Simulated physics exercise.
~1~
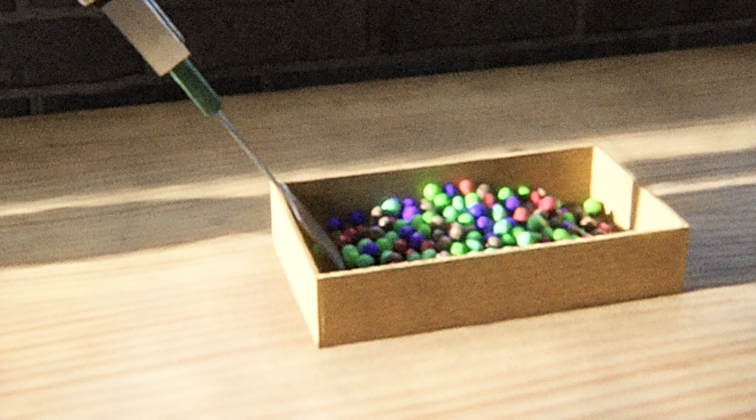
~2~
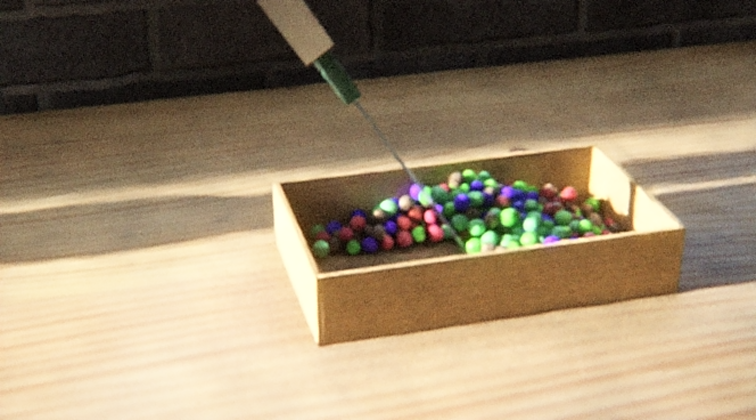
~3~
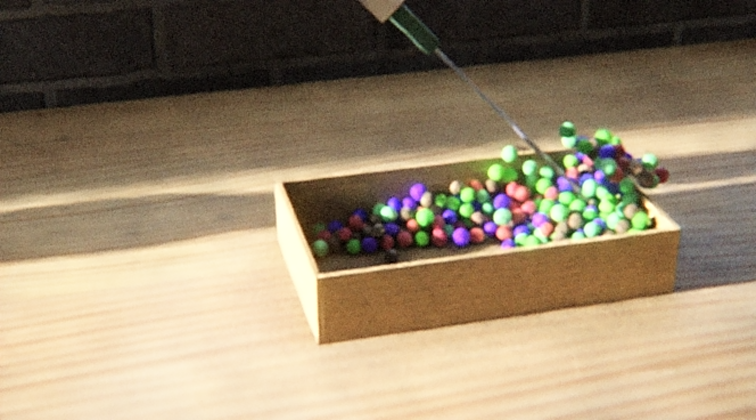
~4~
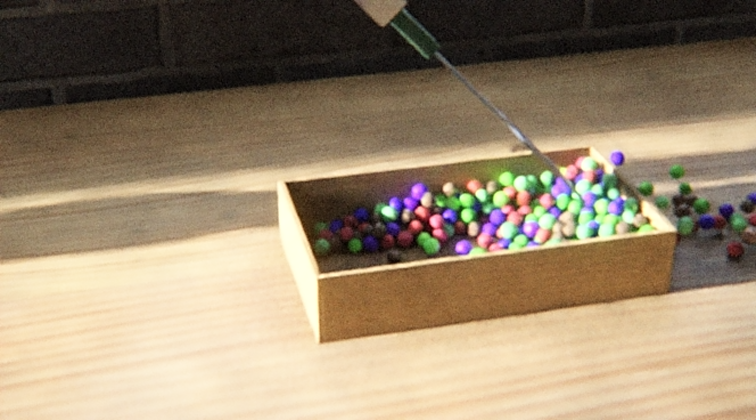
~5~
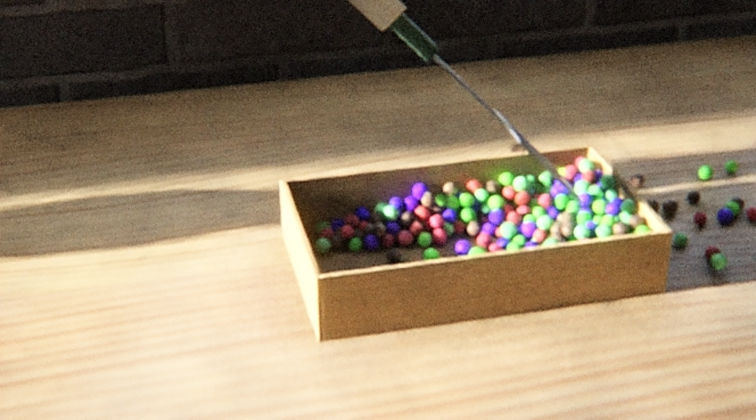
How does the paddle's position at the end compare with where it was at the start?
It starts low at the left end of the tray and finishes near the right end, raised somewhat higher.
